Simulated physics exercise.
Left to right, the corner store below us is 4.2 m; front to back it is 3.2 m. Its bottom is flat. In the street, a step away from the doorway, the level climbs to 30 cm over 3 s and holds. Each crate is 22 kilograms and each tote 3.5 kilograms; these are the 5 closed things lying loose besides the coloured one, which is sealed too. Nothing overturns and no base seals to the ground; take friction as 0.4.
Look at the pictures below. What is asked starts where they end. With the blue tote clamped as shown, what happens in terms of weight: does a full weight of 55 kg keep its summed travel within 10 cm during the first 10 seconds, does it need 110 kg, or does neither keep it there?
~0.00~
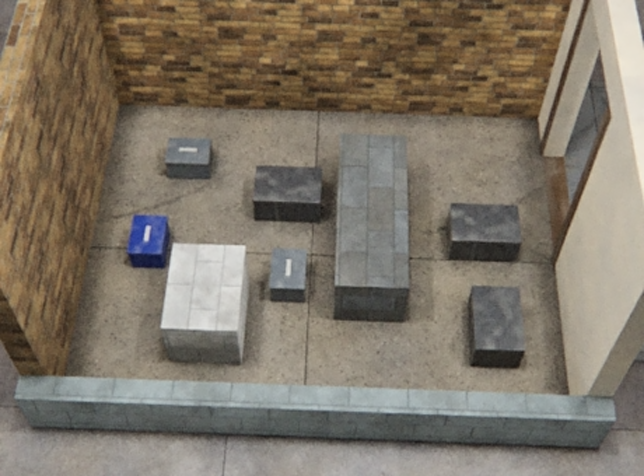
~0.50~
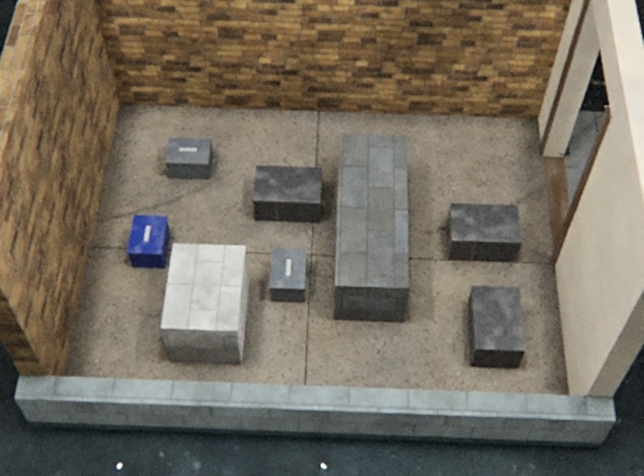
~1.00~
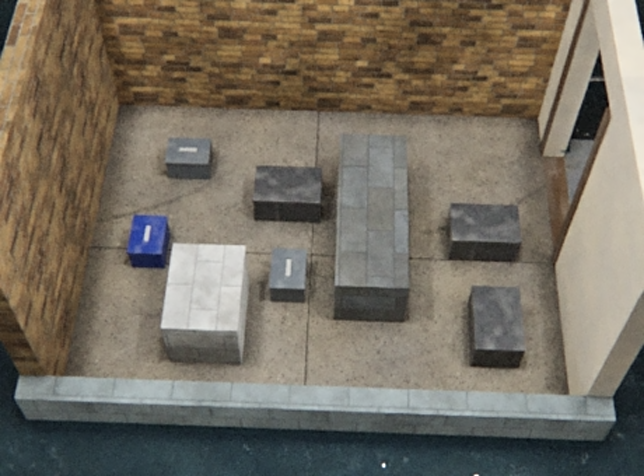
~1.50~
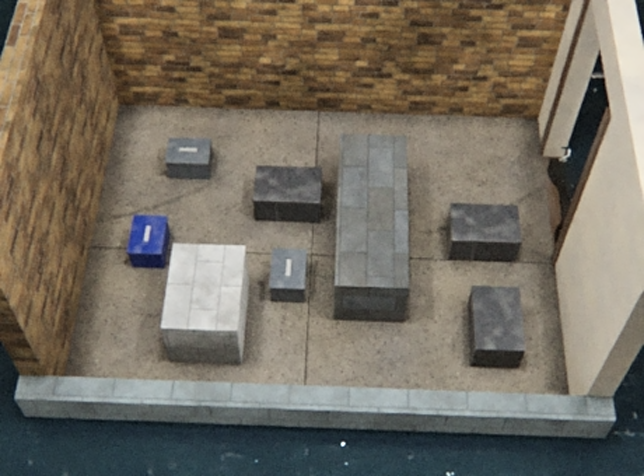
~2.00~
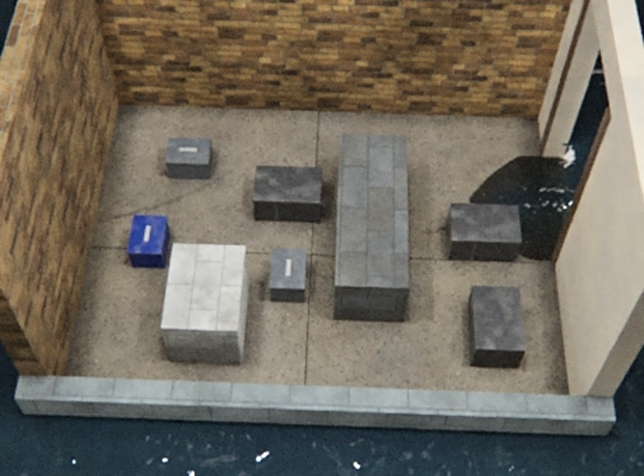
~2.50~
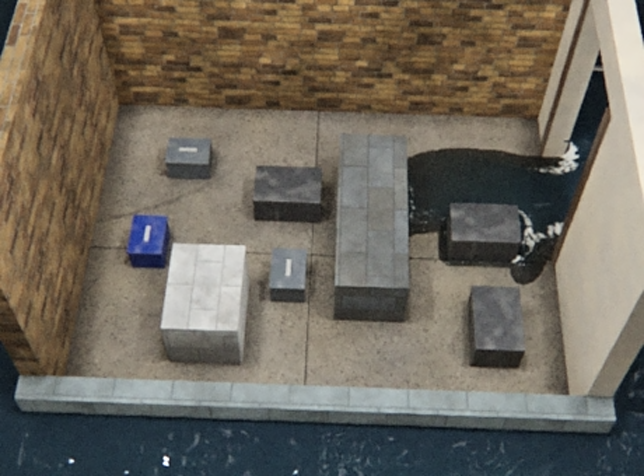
55 kg keeps it there.
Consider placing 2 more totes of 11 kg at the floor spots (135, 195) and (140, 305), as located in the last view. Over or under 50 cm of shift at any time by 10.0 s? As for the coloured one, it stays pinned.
In turn: Under, short of it.
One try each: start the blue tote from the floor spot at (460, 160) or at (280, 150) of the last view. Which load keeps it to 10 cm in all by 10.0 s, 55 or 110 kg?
The first time the lesser option suffices; the second time the lesser option suffices.
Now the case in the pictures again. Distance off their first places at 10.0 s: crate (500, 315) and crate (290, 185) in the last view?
The first is 120 cm from its start, the second 50 cm.
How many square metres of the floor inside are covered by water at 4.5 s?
Close to 7.0 m2, I'd say.
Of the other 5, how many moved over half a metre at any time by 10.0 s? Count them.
Total: 5.
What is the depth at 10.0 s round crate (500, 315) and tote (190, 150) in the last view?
Close to 16 and 19 centimetres.
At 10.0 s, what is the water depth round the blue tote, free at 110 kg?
Close to 17 cm deep.
After 3.5 s the blue tote would be 0 cm from its start with 55 kg and 0 cm from its start with 110 kg; 0 cm of water round it then.
After 4.5 s the blue tote would be 0 cm from its start with 55 kg and 0 cm from its start with 110 kg; 0 cm of water round it then.
After 7.0 s the blue tote would be 0 cm from its start with 55 kg and 0 cm from its start with 110 kg; 5 cm of water round it then.
After 10.0 s the blue tote would be 0 cm from its start with 55 kg and 0 cm from its start with 110 kg; 17 cm of water round it then.
